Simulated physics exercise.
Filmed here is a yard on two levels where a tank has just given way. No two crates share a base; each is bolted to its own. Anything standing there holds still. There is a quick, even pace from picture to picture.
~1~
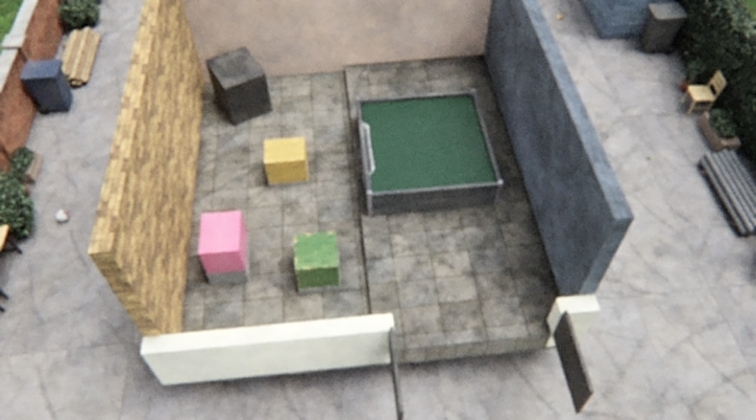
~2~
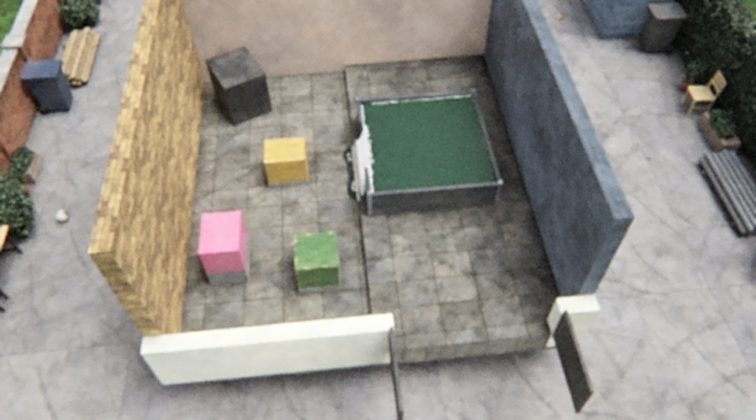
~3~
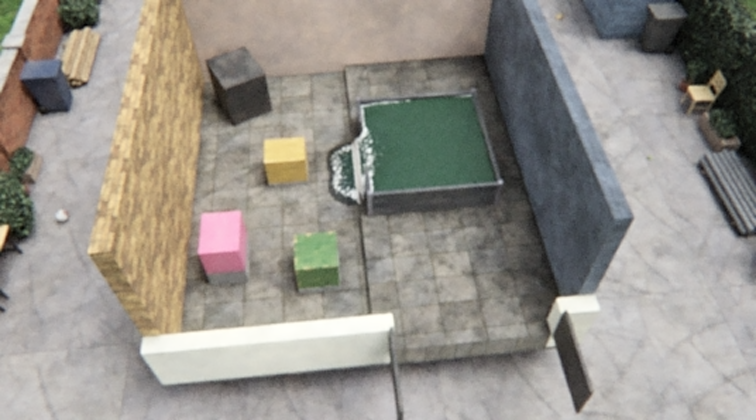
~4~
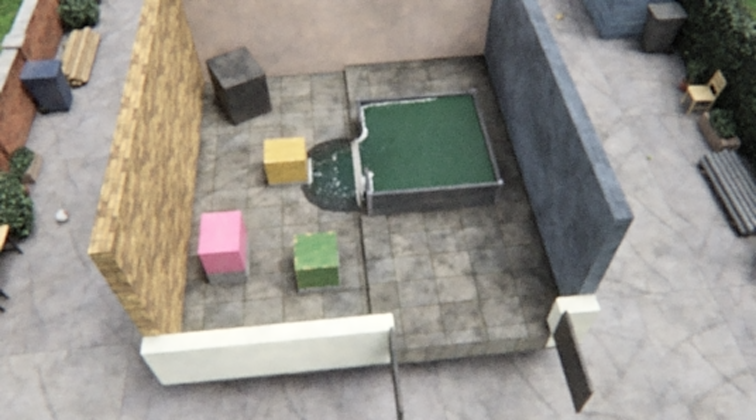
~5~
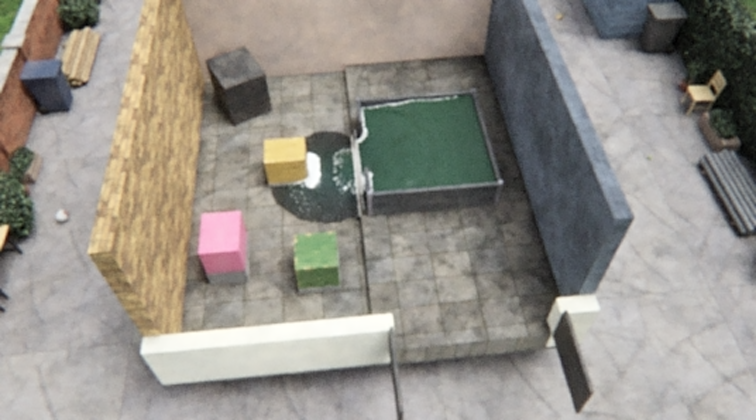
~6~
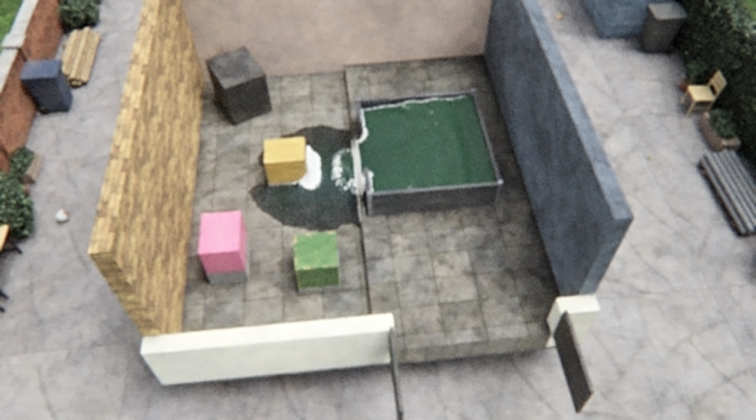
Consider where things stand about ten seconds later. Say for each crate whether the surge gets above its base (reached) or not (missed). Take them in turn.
In order: The pink crate will be missed by the water, the green crate will be caught by the water, the yellow crate will be caught by the water.
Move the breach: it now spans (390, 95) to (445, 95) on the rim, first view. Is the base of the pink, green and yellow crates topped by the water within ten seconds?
In that case the pink crate is never flooded, the green crate is never flooded and the yellow crate is flooded.
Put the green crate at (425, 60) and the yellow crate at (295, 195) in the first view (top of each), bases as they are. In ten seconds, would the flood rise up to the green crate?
As for the green crate, it keeps clear.
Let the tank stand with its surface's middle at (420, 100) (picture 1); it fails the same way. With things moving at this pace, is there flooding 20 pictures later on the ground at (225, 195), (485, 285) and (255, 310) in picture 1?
In that order: Under water, clear, free of water.
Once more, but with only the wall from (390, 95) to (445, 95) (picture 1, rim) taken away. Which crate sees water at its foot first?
The crate marked yellow.
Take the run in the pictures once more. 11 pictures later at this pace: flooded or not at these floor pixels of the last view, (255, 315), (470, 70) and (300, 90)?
First inundated, second spared, third inundated.
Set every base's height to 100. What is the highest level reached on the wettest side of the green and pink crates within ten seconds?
Around 140 in a hundred for the first and 70 in a hundred for the second.
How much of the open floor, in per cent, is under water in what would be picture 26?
Near 55 in a hundred.
A moment on, water covers 20 % of the floor; the pink crate water round its plinth, the green crate water round its plinth, the yellow crate water round its plinth.
Next, water covers 40 % of the floor; the pink crate water round its plinth, the green crate water round its plinth, the yellow crate water round its plinth.
Then, water covers 55 % of the floor; the pink crate water round its plinth, the green crate water round its plinth, the yellow crate water round its plinth.
Later, water covers 55 % of the floor; the pink crate water round its plinth, the green crate water round its plinth, the yellow crate water round its plinth.
In the end, water covers 55 % of the floor; the pink crate stayed above the water, the green crate was topped, the yellow crate was topped.
